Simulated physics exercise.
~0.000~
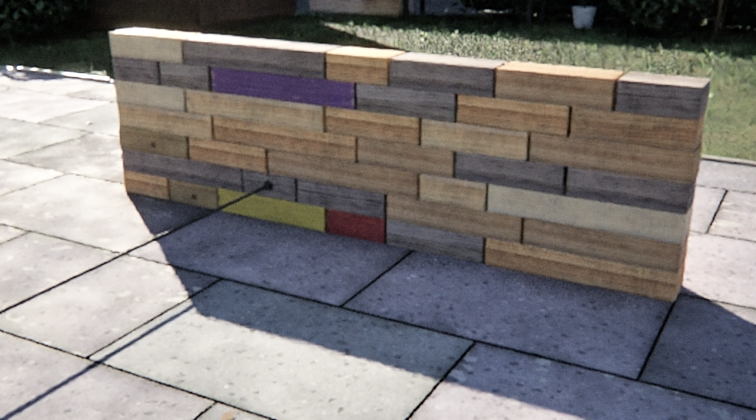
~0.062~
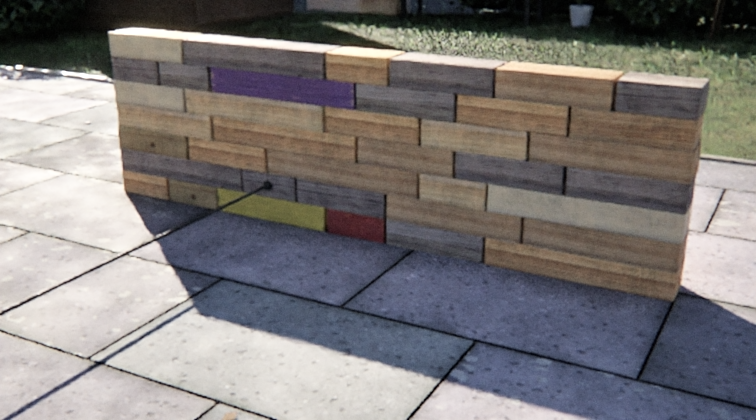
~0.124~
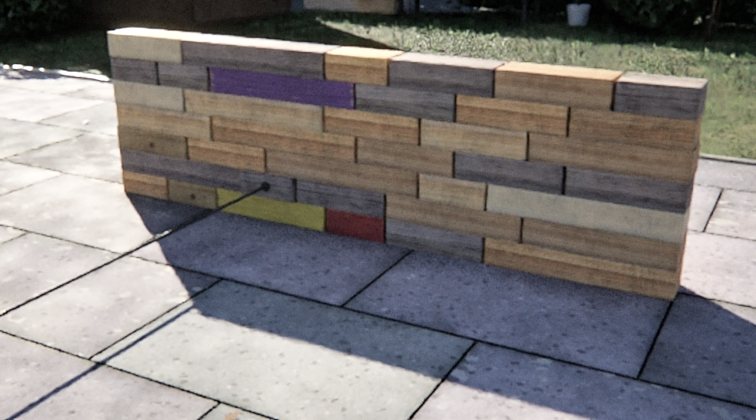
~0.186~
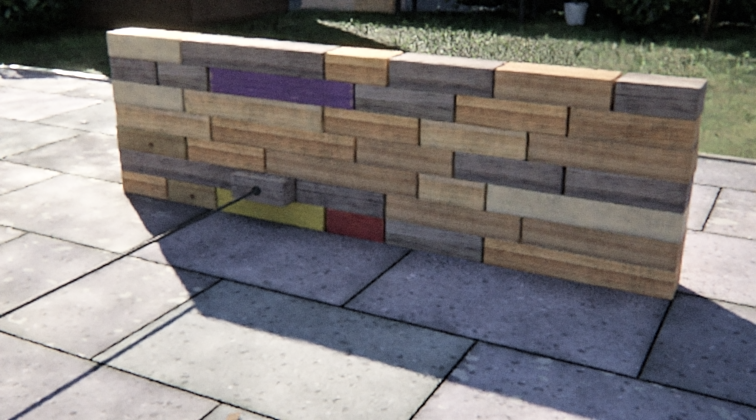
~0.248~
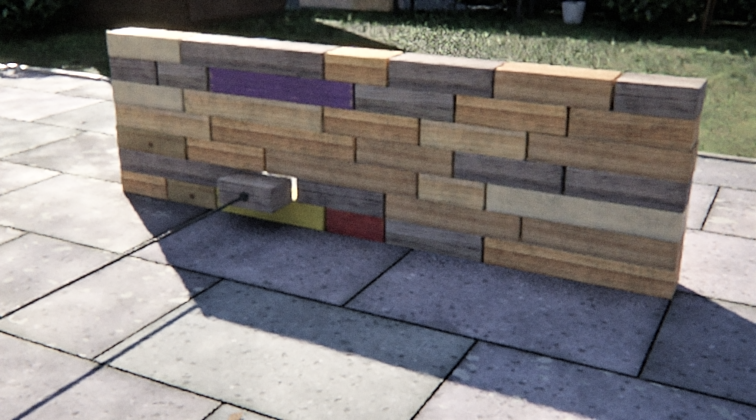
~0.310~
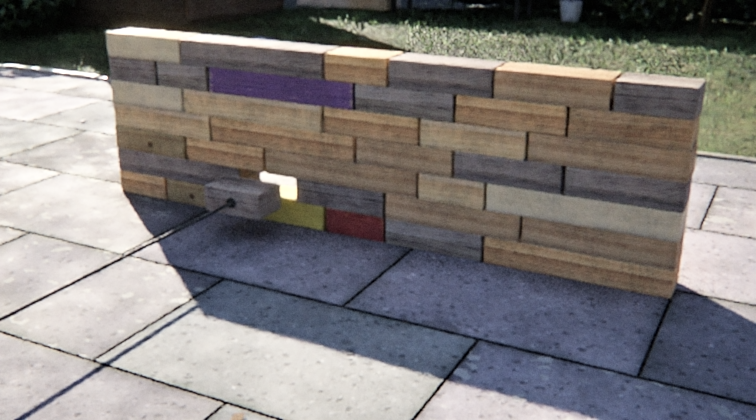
On a sunlit patio of grey stone slabs with grass behind, a low wall of stacked wooden blocks is seen from slightly above and in front. Among its tan and grey pieces, a purple block sits at upper left, with yellow and red ones along the bottom. A dark rod draws a short grey block out toward the lower left, opening a bright gap, while the camera shifts very slightly.
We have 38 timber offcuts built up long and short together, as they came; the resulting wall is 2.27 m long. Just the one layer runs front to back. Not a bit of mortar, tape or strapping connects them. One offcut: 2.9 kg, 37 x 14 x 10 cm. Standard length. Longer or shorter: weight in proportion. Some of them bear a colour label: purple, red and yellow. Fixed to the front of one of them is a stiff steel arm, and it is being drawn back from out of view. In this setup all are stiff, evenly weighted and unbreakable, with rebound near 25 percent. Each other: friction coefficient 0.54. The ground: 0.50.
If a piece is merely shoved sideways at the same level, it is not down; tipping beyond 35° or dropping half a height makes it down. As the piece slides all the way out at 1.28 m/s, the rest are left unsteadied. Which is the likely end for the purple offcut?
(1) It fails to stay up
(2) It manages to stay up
2.
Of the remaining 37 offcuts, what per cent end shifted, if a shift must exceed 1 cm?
It comes to 0 percent.
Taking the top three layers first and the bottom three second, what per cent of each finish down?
0% and 0%.
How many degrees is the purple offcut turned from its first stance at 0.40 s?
Something like 0°, give or take.
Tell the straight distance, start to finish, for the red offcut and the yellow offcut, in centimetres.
Roughly red 0, yellow 0.
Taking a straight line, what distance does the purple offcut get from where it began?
Net straight-line distance: Approx. 0 cm.
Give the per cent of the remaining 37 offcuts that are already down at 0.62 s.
It's 0 percent at that point.
After 0.37 s, none of the 37 other offcuts down; purple offcut unmoved.
At rest (0.9 s), none of the 37 other offcuts down; purple offcut unmoved; yellow offcut unmoved; red offcut unmoved. As the last picture would show them, middles, purple offcut near (289, 84), yellow offcut near (278, 203).
